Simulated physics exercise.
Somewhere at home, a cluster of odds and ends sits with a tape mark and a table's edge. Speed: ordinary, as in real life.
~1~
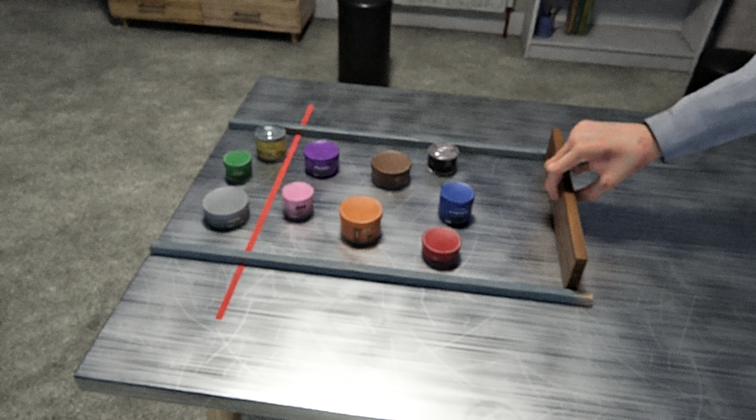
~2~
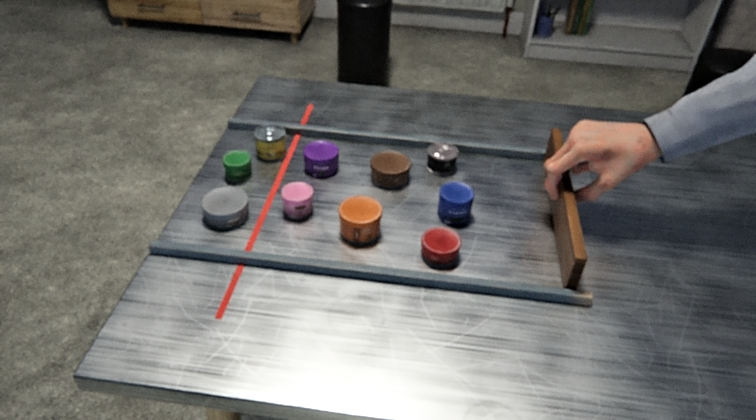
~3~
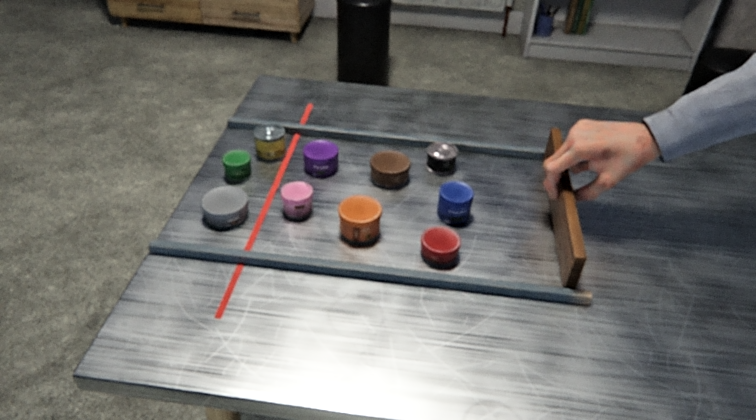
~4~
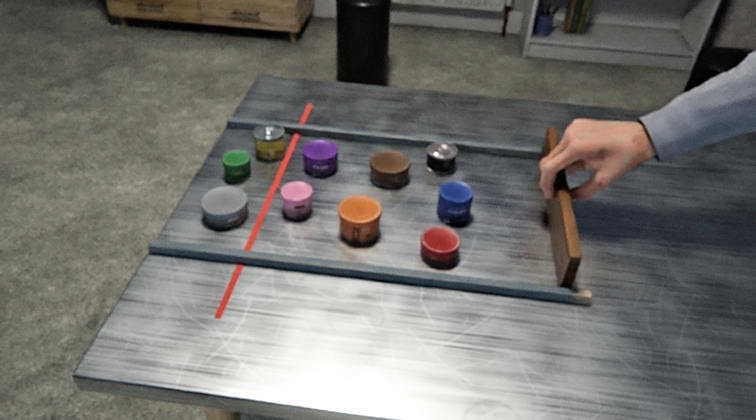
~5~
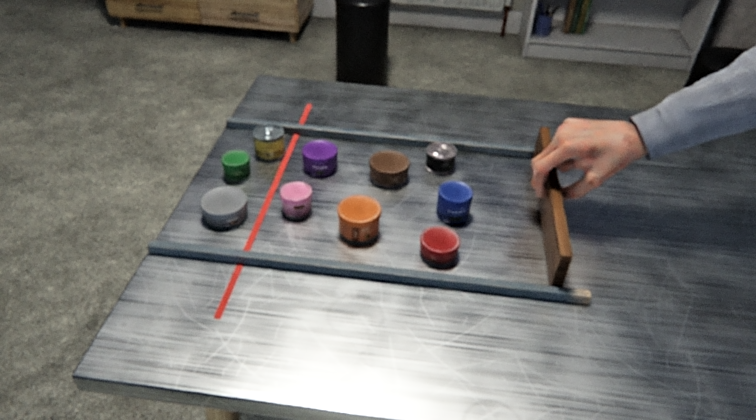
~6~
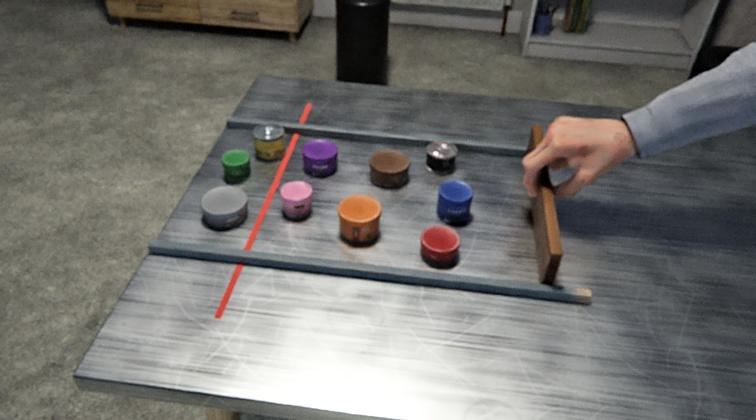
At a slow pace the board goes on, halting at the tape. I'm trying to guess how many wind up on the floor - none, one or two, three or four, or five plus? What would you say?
I would say none.
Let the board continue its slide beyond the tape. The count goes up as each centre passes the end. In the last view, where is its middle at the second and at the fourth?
I'd put it close to (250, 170) and later close to (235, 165).
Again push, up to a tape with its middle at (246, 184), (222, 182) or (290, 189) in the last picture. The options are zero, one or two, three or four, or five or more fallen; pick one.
So, going place by place, I'd say just one or two; five or more; not one.
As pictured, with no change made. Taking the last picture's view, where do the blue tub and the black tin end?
The one named first is at (257, 177), the next at (277, 138).
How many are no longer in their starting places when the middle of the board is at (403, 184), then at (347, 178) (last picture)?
The first number is 5, the next one 7.
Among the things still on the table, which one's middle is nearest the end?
I reckon it's the yellow pot.
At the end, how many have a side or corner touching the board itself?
The figure is 5.
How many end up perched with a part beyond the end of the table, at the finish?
The number is 1.
A little later, none off yet; green tin at rest near (237, 166); grey tin at rest near (225, 207); yellow pot at rest near (270, 142).
When it is over, the number that fall off is zero.
